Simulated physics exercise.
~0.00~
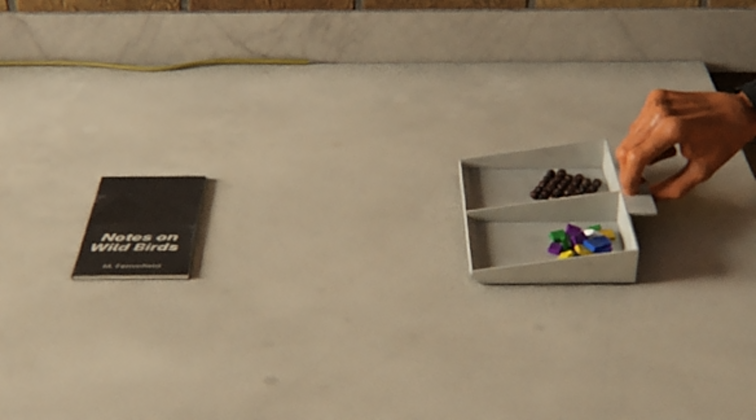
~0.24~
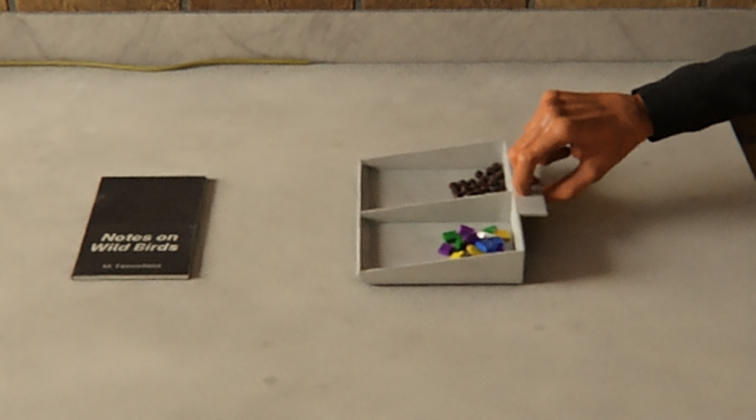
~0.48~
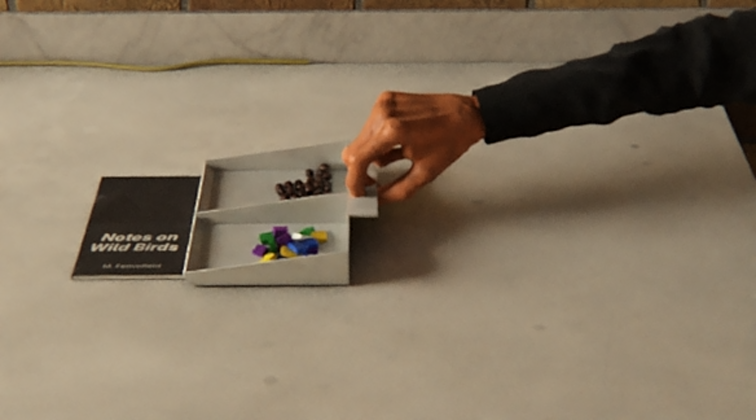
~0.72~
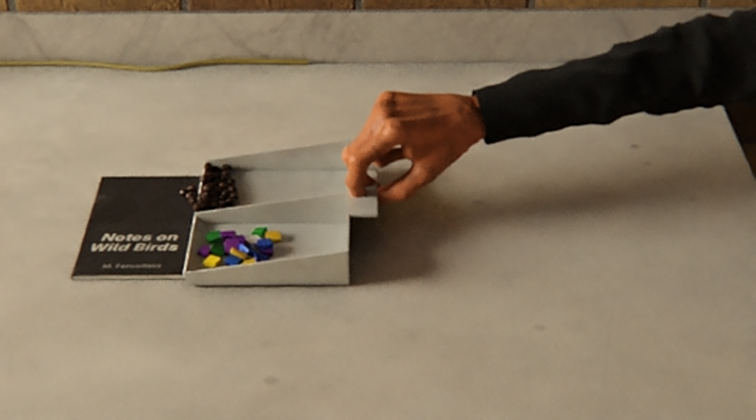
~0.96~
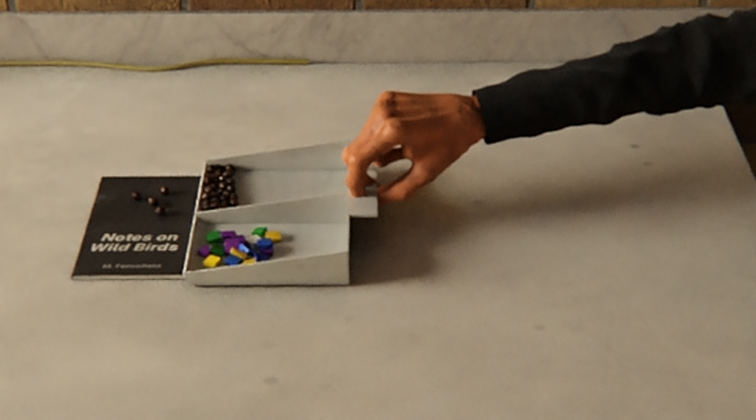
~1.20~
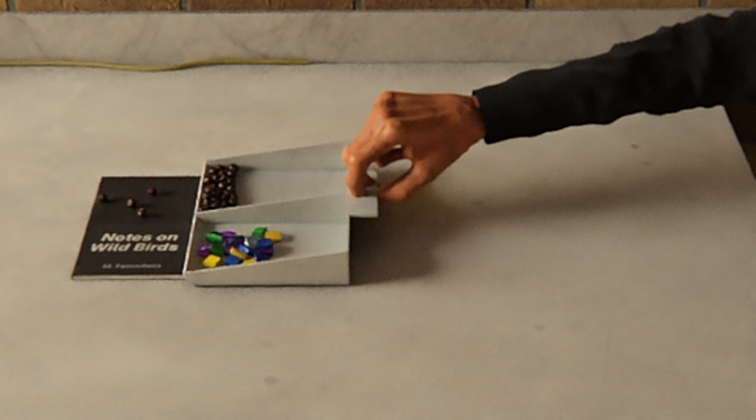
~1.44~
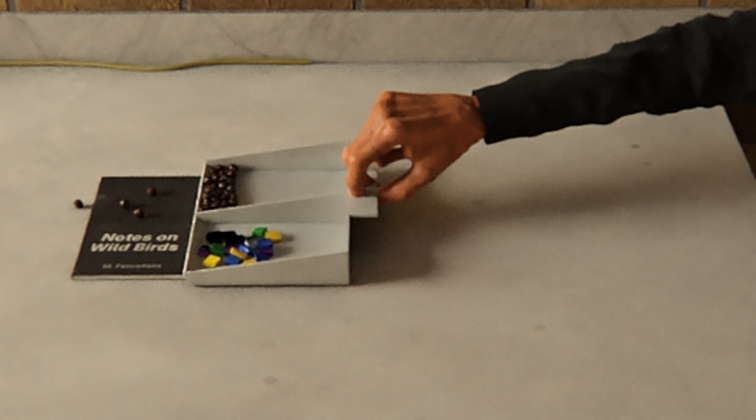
Hand sliding a divided tray left until it stops against a thin book, dark beads spilling onto it, colourful pieces staying inside.
